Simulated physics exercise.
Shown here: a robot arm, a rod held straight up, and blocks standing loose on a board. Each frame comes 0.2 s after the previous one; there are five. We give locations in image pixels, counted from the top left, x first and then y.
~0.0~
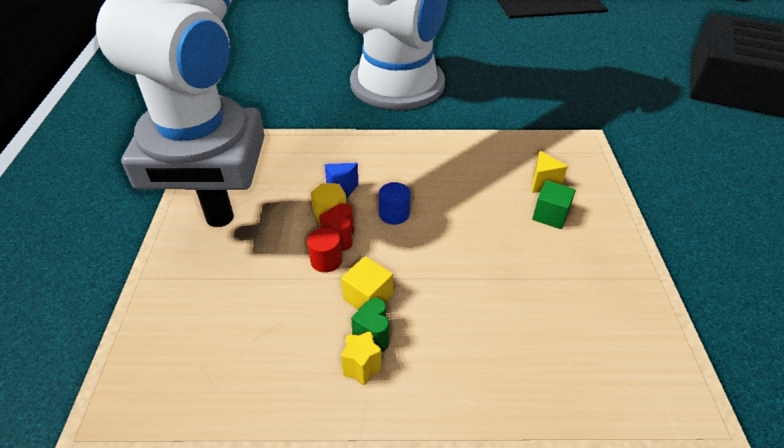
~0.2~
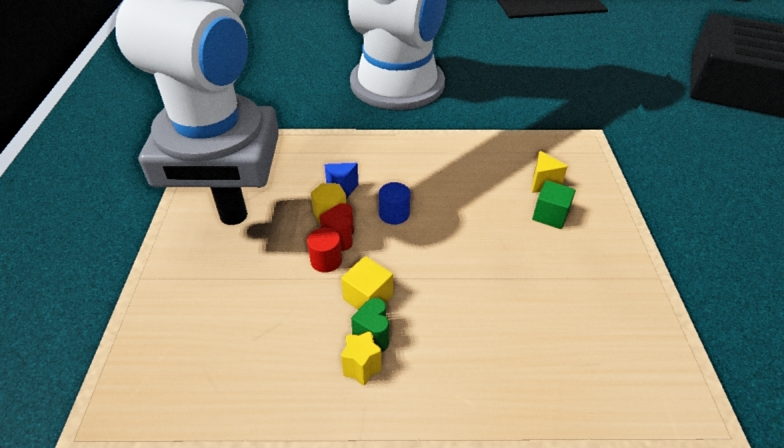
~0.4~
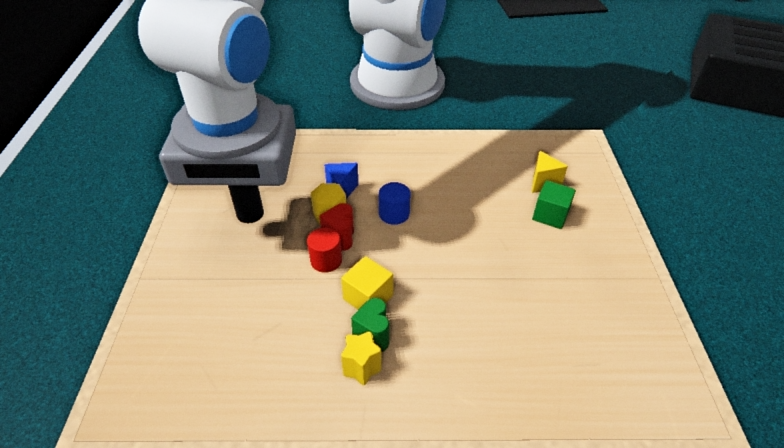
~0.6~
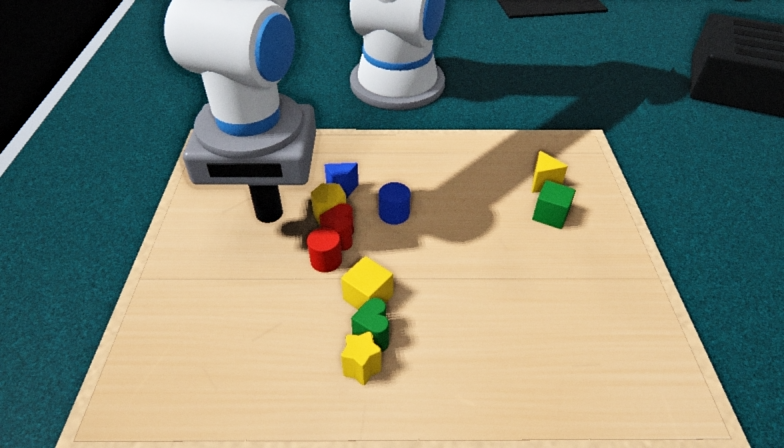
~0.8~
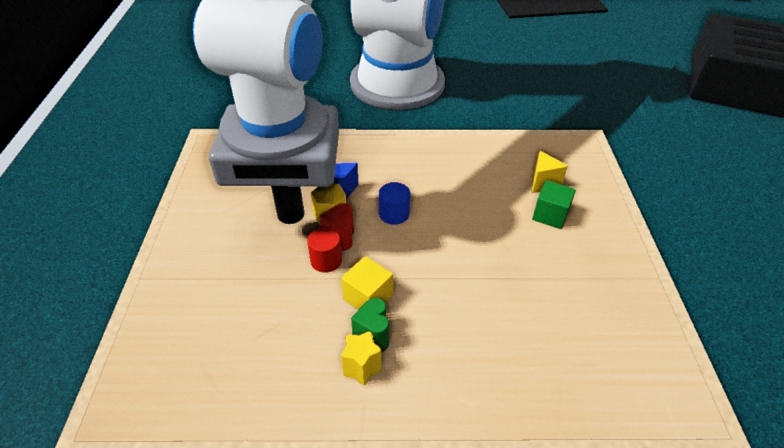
The clip opens on a robot arm holding a black rod upright at the upper left of a wooden board scattered with red, yellow, green and blue blocks. The arm slides the rod steadily rightward, closing the gap to the clustered blocks near the yellow six-sided piece, while every block stays still.
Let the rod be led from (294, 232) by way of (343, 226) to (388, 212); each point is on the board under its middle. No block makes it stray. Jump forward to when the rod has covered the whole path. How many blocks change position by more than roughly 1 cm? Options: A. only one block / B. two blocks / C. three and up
The one that fits is C, three and up.
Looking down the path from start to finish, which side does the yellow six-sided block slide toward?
So, looking from the first point of the path to the last, the yellow six-sided block moves leftwards.
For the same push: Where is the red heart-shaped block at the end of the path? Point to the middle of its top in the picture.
I predict (366, 219).
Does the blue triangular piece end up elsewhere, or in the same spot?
By then it is displaced.
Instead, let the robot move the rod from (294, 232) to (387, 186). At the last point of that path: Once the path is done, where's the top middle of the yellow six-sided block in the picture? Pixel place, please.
My prediction: (412, 157).
On the path given first. One third of the way, rod at (326, 212); yellow six-sided block at (343, 189), turned 20° anticlockwise; red heart-shaped block at (348, 217); blue triangular piece at (343, 166), turned 25° anticlockwise.
Two thirds of the way, rod at (358, 206); yellow six-sided block at (364, 181), turned 60° anticlockwise; red heart-shaped block at (366, 219), turned 30° clockwise; blue triangular piece at (344, 162), turned 50° anticlockwise.
At the end, rod at (388, 196); red round block in place; yellow six-sided block at (377, 172), turned 110° anticlockwise; red heart-shaped block at (366, 219), turned 30° clockwise; blue triangular piece at (344, 161), turned 65° anticlockwise; blue round block at (416, 187).
